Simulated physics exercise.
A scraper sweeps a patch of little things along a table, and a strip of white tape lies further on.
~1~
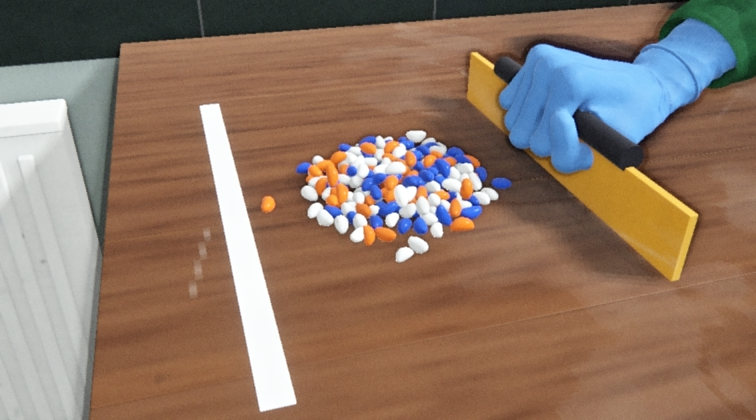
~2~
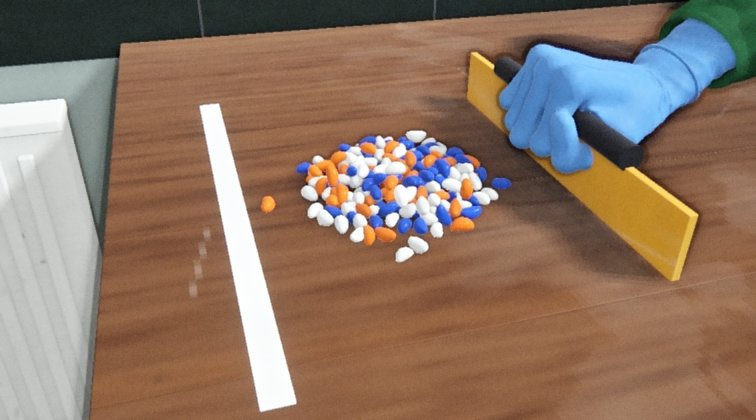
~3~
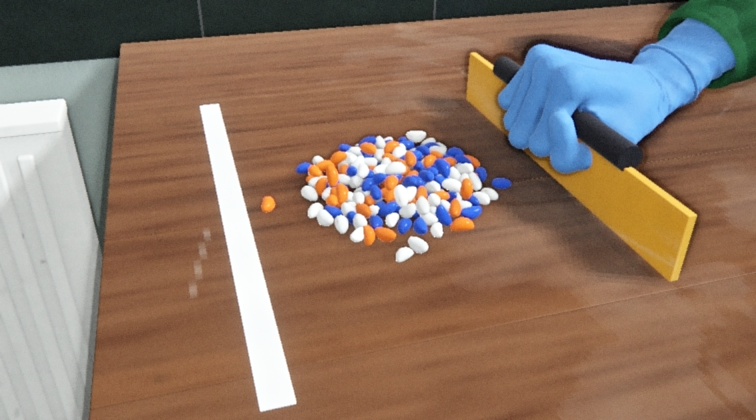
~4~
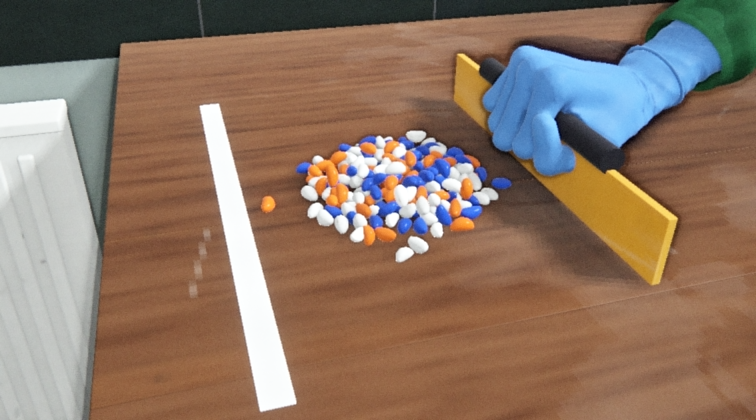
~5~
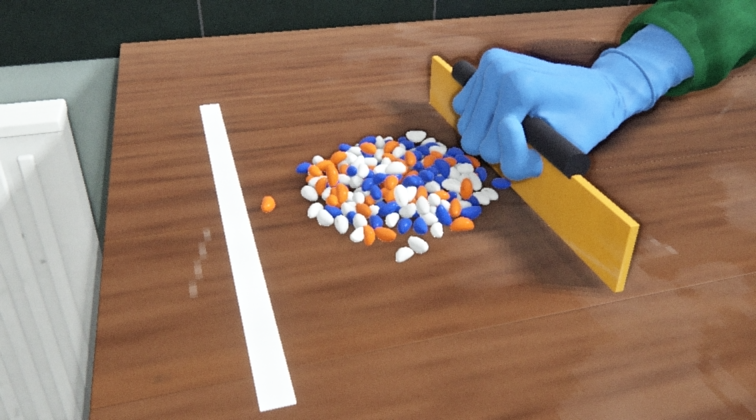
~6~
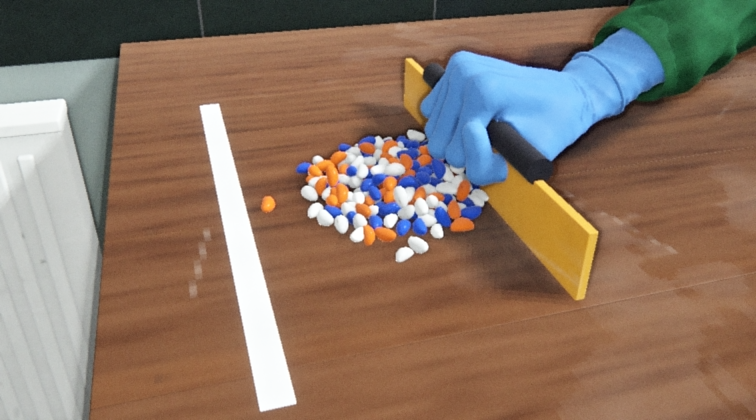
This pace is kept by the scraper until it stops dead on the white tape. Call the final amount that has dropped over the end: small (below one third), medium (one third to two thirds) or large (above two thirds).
Small.
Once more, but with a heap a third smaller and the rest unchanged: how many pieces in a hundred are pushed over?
10 per cent or so.
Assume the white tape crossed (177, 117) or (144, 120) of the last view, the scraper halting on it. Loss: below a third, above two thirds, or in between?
Result 1: One to two thirds. Result 2: Beyond two thirds.
Soon, scraper still moving, near (347, 139); heap all on the table, its front near (213, 216).
A while on, scraper stopped at the white tape; heap a small part over the edge.
Towards the end, scraper stopped at the white tape; heap about a quarter over the edge.
Finally, scraper stopped at the white tape; heap about a quarter over the edge.
